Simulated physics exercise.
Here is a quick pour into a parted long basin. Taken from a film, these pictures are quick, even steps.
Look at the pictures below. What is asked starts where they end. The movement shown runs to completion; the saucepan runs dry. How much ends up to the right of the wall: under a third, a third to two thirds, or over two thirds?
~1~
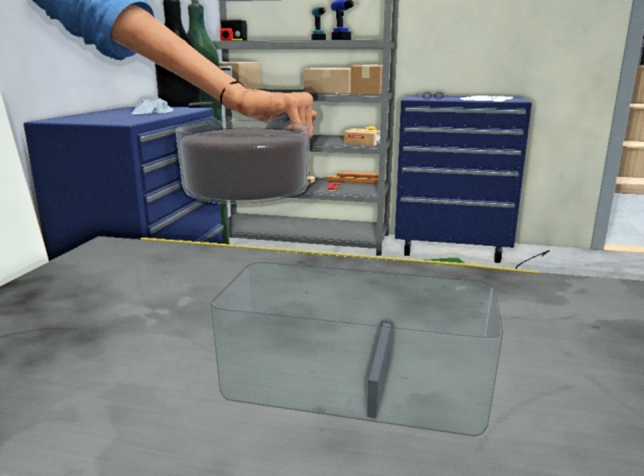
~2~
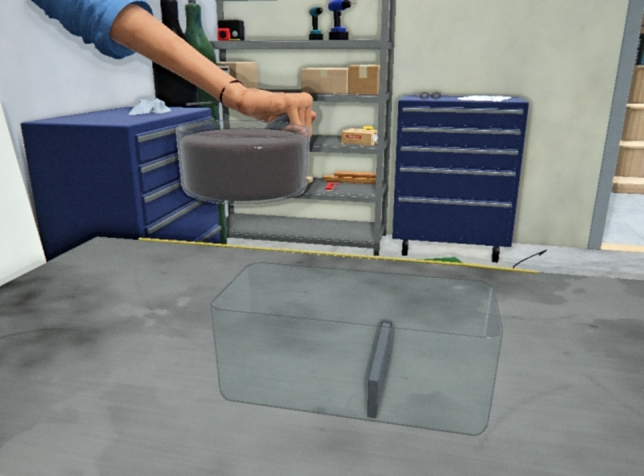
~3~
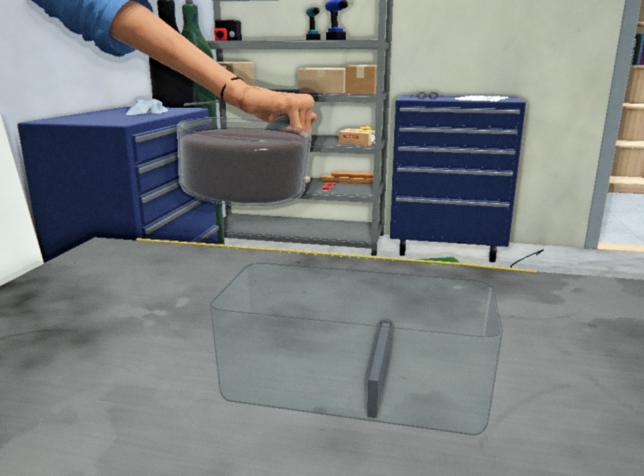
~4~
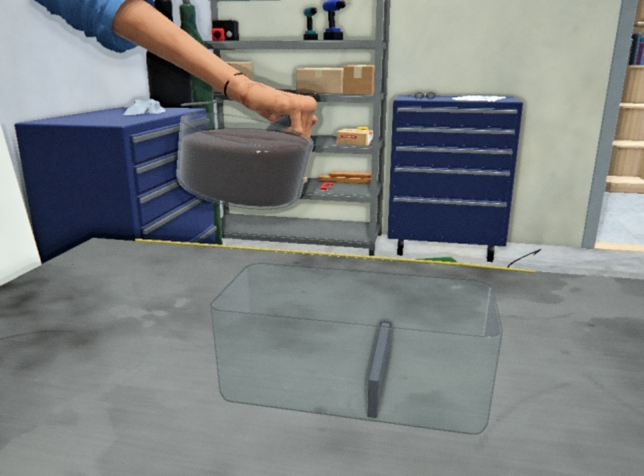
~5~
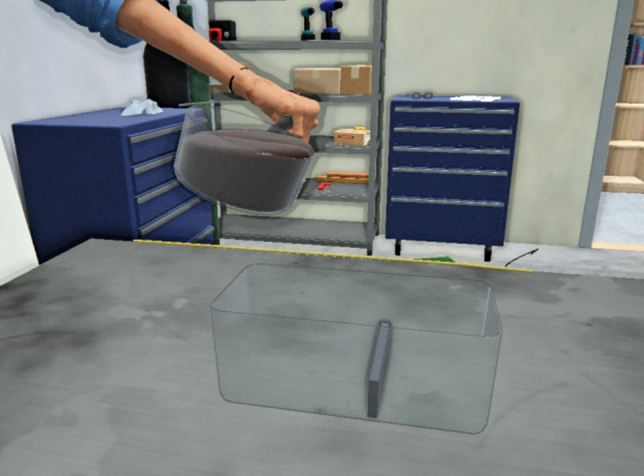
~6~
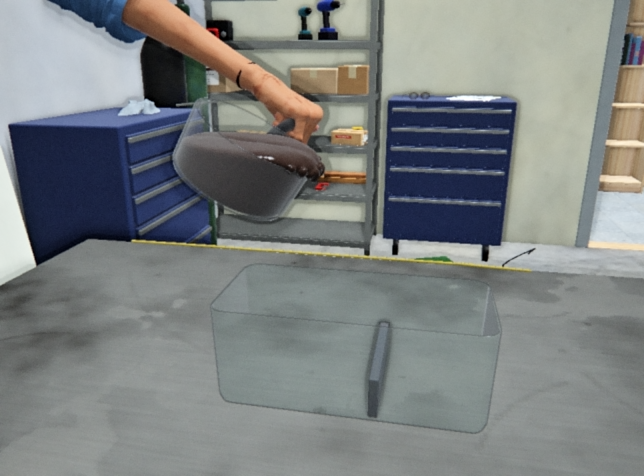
Under a third.
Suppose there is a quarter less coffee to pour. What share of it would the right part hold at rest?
I'd put it at some 5 %.
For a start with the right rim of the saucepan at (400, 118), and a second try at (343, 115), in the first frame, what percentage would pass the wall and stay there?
First try 75 %, second try 55 %.
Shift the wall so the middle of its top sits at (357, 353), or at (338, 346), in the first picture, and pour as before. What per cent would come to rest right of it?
Try 1: Some 50 %; try 2: 70 %.
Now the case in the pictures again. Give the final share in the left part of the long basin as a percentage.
75 % or thereabouts.
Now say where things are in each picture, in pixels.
It leans 0°; its right rim is at (306, 131); the coffee meets the walls at (189, 135) and (305, 139); the long basin's rim runs from (231, 284) to (497, 309); the wall's top is at (381, 350), in the first picture.
It leans 1°; its right rim is at (307, 133); the coffee meets the walls at (189, 135) and (306, 140), in the second picture.
It leans 6°; its right rim is at (308, 139); the coffee meets the walls at (190, 135) and (307, 142), in the third picture.
It leans 12°; its right rim is at (310, 147); the coffee meets the walls at (191, 135) and (310, 145), in the fourth picture.
It leans 21°; its right rim is at (311, 159); the coffee meets the walls at (190, 137) and (311, 151); 1 per cent is over the edge, in the fifth picture.
It leans 31°; its right rim is at (310, 171); the coffee meets the walls at (188, 136) and (312, 163); 6 per cent is over the edge, in the sixth picture.
A moment on, the saucepan is tipped on its side and 26 per cent is still to pour, 20 is left of the wall and 7 right of it.
Next, the saucepan is tipped right over and 6 per cent is still to pour, 72 is left of the wall and 16 right of it.
Then the saucepan is tipped right over and 1 per cent is still to pour, 74 is left of the wall and 18 right of it.
Later the saucepan is tipped right over and 0 per cent is still to pour, 76 is left of the wall and 18 right of it.
In the end 76 per cent lies left of the wall, 18 right of it and 5 outside.
